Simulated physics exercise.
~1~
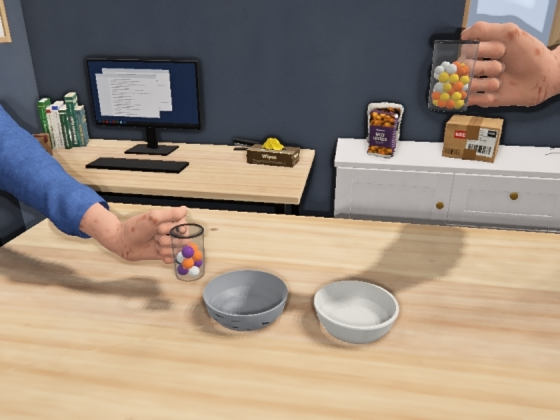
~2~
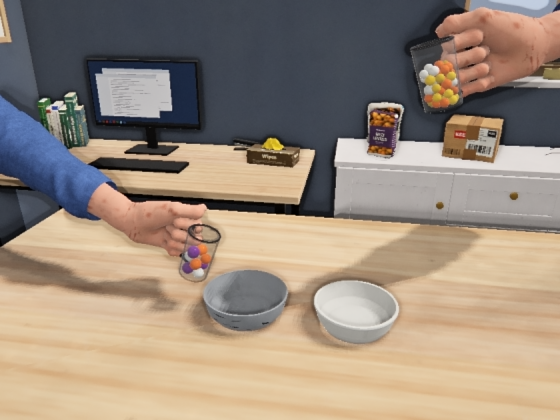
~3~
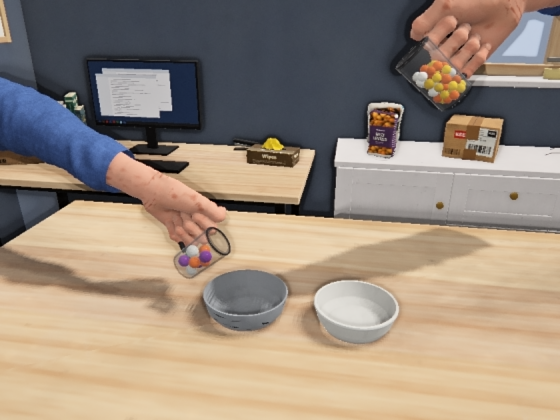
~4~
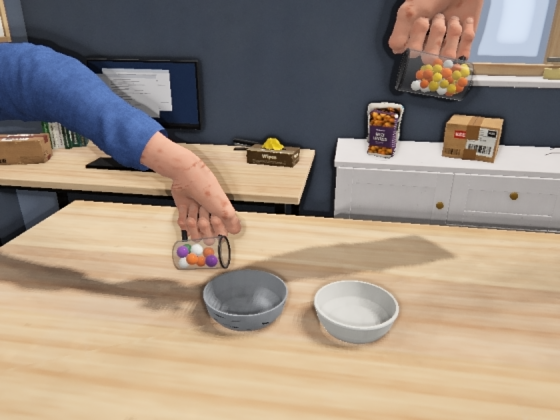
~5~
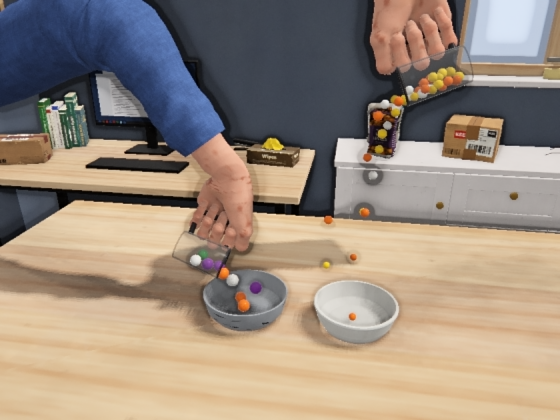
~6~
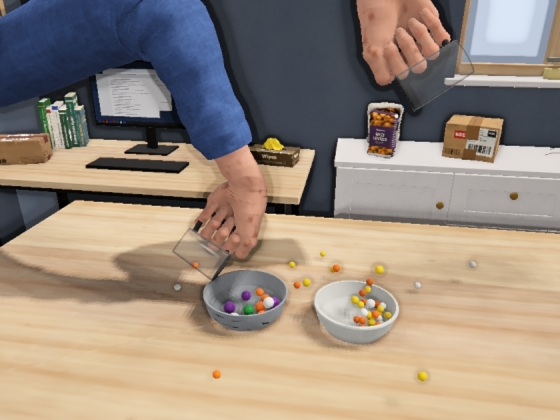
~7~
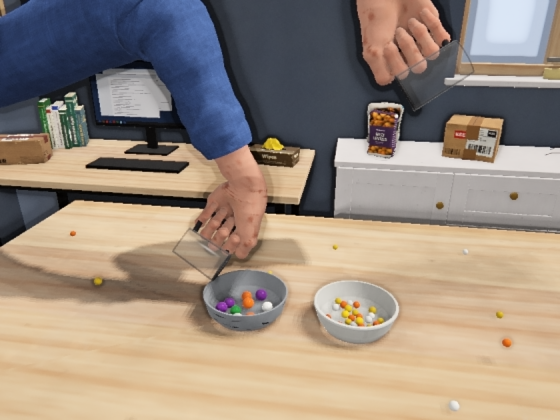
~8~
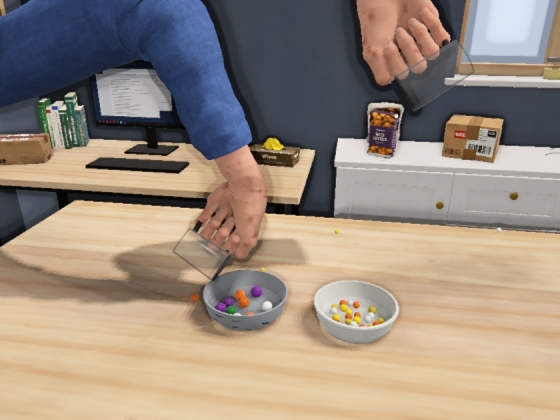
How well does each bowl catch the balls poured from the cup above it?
The gray bowl on the left holds every ball from its cup. The white bowl on the right catches most of its balls, but the rest miss or bounce out and scatter over the counter.
Two hands tipped clear cups of colorful little balls over two bowls, the left cup held low and the right one high. The left balls all landed in the gray bowl, while some from the right bounced around the white bowl and rolled away across the counter.
